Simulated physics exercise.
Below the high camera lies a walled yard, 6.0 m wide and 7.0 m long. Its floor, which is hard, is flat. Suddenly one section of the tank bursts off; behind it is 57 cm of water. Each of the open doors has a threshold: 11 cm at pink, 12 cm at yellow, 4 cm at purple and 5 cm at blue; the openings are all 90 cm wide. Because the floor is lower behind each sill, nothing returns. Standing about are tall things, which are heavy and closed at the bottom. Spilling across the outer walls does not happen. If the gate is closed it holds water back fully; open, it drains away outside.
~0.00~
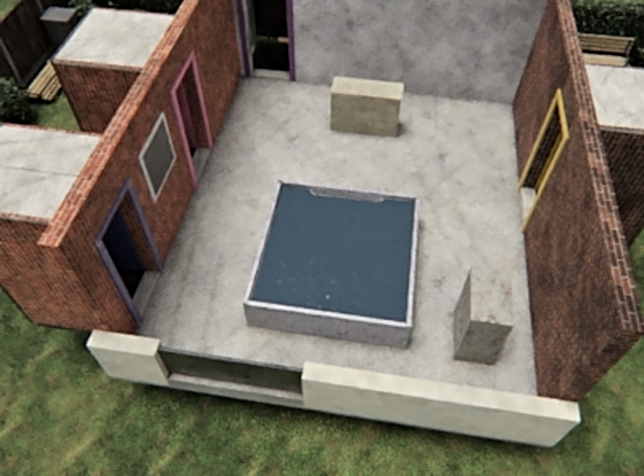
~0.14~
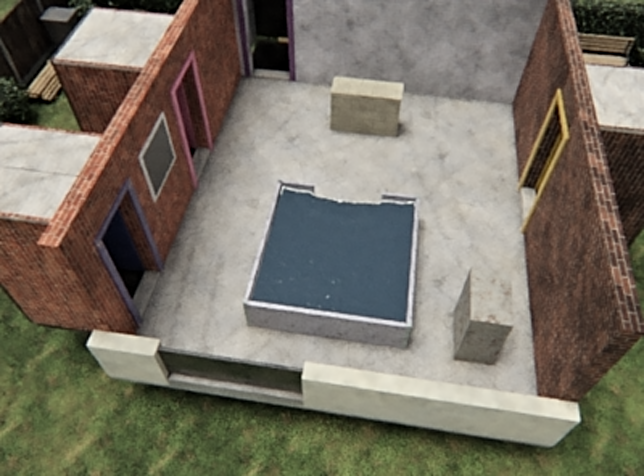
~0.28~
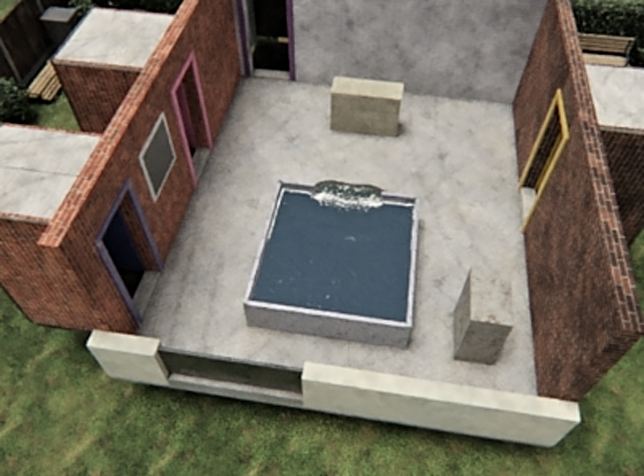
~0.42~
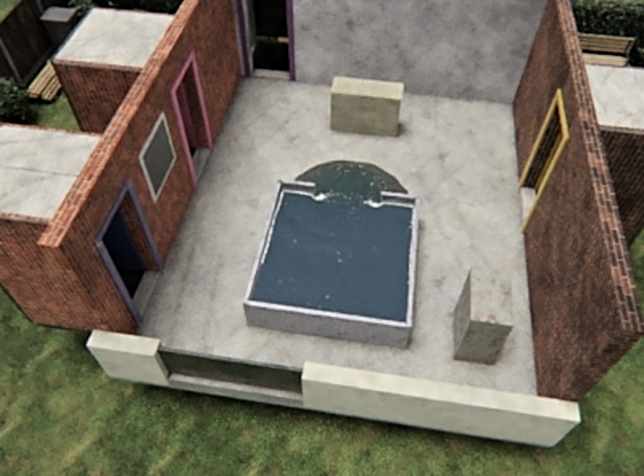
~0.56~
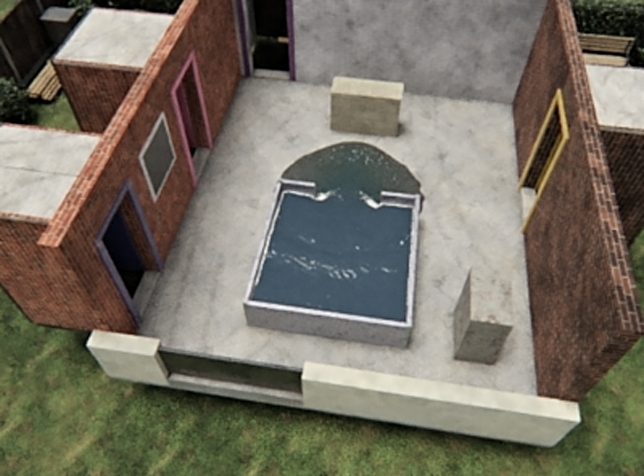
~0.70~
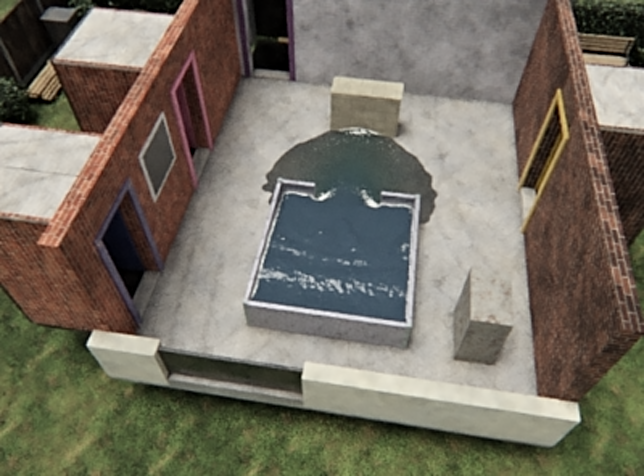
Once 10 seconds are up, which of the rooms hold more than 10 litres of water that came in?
At the pink door the limit will hold; at the yellow door the limit will hold; at the purple door the limit will be broken; at the blue door the limit will hold.
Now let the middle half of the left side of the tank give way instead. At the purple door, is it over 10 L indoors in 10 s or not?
Relative to that limit, purple ends up on the high side.
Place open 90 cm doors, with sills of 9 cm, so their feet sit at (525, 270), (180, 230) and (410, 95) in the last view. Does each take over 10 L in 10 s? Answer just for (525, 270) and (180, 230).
In the order given, lower then lower.
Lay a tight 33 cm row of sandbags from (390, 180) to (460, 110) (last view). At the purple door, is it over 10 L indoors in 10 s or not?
Against that limit the purple door lands on the high side.
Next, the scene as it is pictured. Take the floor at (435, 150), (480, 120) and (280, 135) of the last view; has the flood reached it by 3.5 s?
The first point is awash, the second is awash and the third is awash.
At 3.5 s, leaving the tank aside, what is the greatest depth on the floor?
Roughly 24 cm.
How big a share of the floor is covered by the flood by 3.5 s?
About 45 per cent.
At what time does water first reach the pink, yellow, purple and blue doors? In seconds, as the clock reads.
Pink = 3.2 s, yellow = 3.4 s, purple = 1.8 s, blue = 6.0 s.
After 1.4 s water covers 25 % of the floor and is deepest (33 cm) near (362, 135); pink door not reached, yellow door not reached, purple door not reached, blue door not reached.
After 2.2 s water covers 40 % of the floor and is deepest (33 cm) near (353, 140); pink door not reached, yellow door not reached, purple door 10 cm at the sill, 8 L in, blue door not reached.
After 3.5 s water covers 45 % of the floor and is deepest (24 cm) near (507, 145); pink door 3 cm at the sill, 0 L in, yellow door 3 cm at the sill, 0 L in, purple door 19 cm at the sill, 91 L in, blue door not reached.
After 6.0 s water covers 75 % of the floor and is deepest (18 cm) near (345, 89); pink door 5 cm at the sill, 0 L in, yellow door 8 cm at the sill, 0 L in, purple door 14 cm at the sill, 229 L in, blue door 1 cm at the sill, 0 L in.
After 10.0 s water covers 95 % of the floor and is deepest (12 cm) near (233, 120); pink door 7 cm at the sill, 0 L in, yellow door 6 cm at the sill, 0 L in, purple door 10 cm at the sill, 363 L in, blue door 3 cm at the sill, 0 L in.
